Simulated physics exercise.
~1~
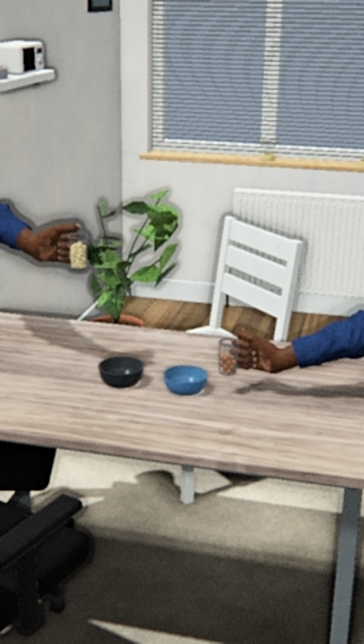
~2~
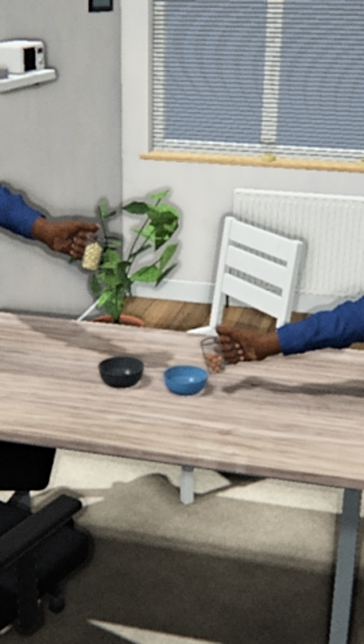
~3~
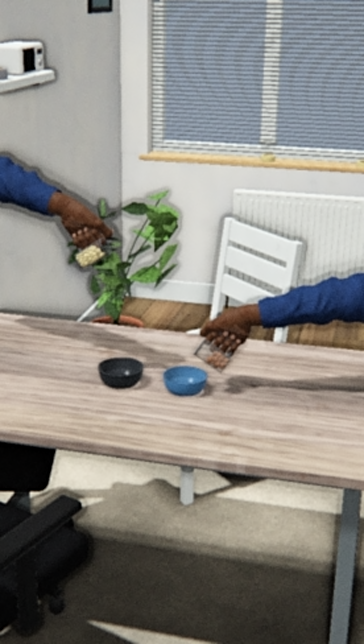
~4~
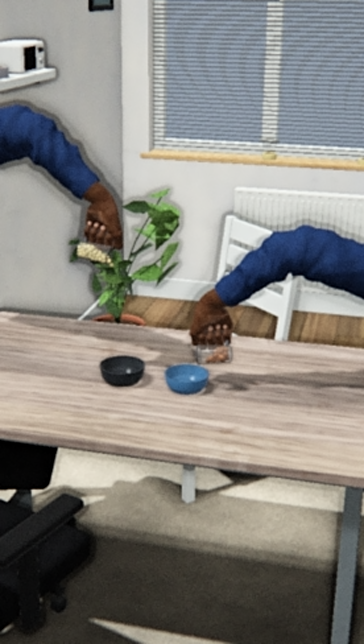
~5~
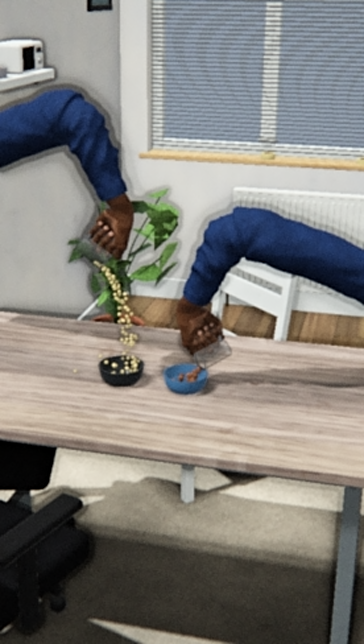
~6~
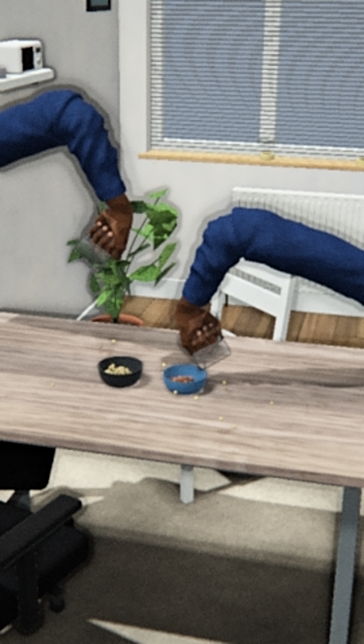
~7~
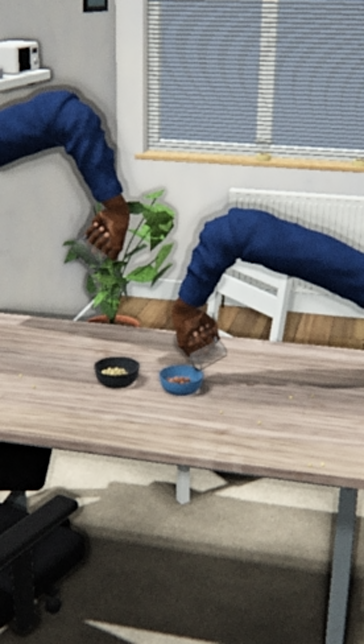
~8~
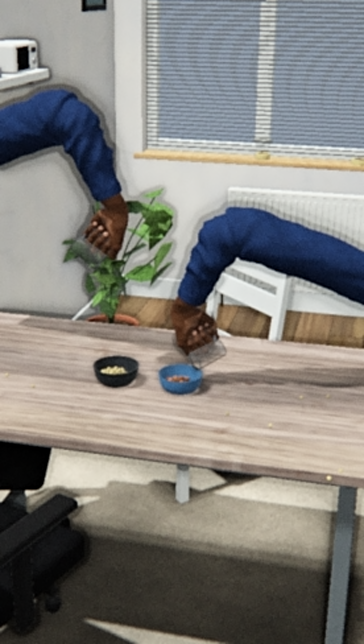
Two dark-skinned hands in blue sleeves hold small clear cups over a wooden table, the left one much higher than the right, in a room seen from slightly above by a gently swaying camera. A black bowl sits below the left hand and a blue bowl beside it, with a plant, white chair and blinds behind. Both hands move inward and tip their cups until they are upside down. Pale yellowish pieces fall in a long stream toward the black bowl, while reddish-brown ones drop briefly into the blue bowl. Several pale pieces scatter across the table, but most settle in the black bowl, and all the brown ones rest in the blue.
